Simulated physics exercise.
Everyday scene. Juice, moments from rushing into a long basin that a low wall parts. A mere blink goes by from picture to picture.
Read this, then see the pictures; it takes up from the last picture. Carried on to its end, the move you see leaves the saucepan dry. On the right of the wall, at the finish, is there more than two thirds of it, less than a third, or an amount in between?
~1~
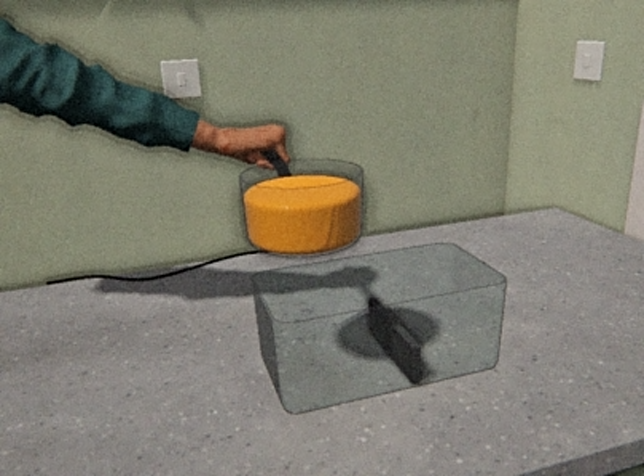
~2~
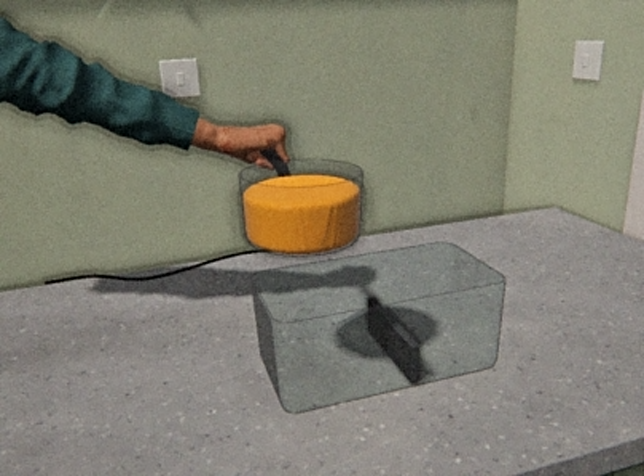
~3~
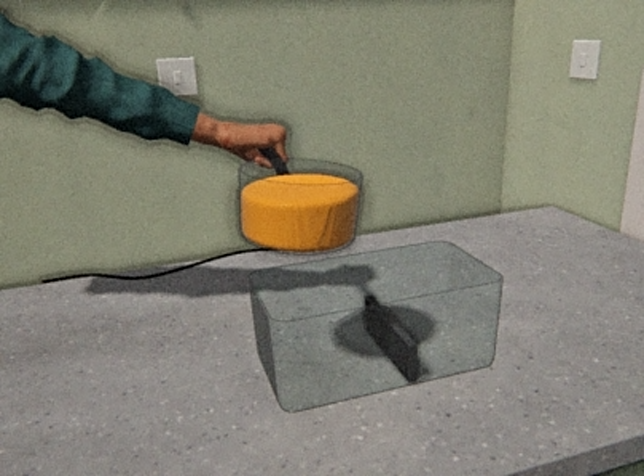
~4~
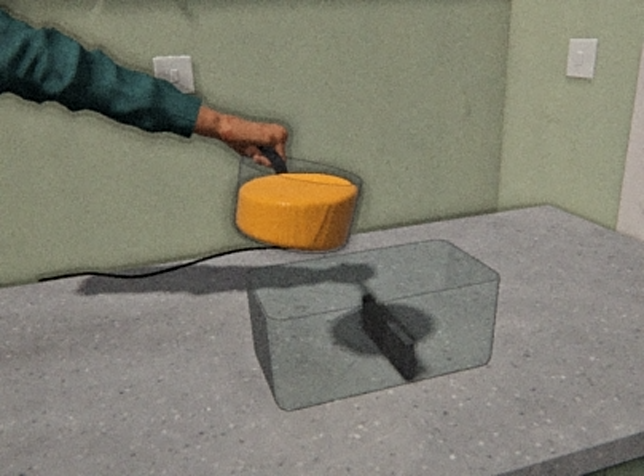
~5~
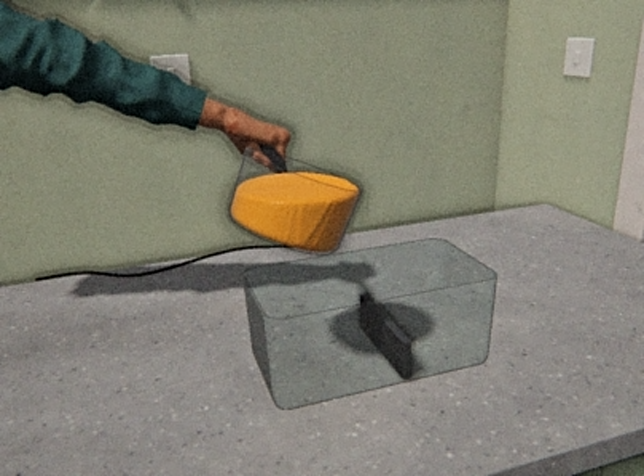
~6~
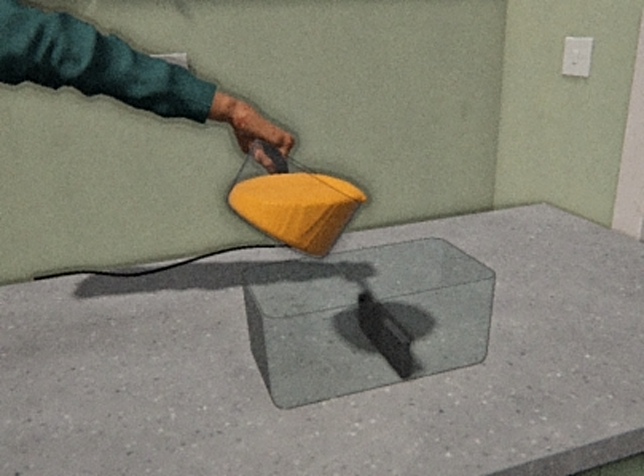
There is an amount in between there.
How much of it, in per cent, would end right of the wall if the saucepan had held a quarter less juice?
Near 35 %.
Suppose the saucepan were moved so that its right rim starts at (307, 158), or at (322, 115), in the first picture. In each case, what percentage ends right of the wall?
About 5 per cent, then about 20 per cent.
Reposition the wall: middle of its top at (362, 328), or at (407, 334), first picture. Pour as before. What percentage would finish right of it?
Roughly 80 % and then 35 %.
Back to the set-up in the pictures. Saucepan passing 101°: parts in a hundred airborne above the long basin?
Estimate: 30 per cent, roughly.
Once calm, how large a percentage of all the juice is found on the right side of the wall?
I'd estimate around 45 per cent.
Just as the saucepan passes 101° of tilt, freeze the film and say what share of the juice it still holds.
Remaining fraction: Approx. 25 %.
A moment on, the saucepan is tipped right over and 24 per cent is still to pour, 11 is left of the wall and 36 right of it.
Next, the saucepan is tipped right over and 2 per cent is still to pour, 45 is left of the wall and 48 right of it.
Then the saucepan is tipped right over and 0 per cent is still to pour, 51 is left of the wall and 47 right of it.
Later the saucepan is tipped right over and 0 per cent is still to pour, 51 is left of the wall and 47 right of it.
At rest 51 per cent lies left of the wall, 47 right of it and 1 outside.
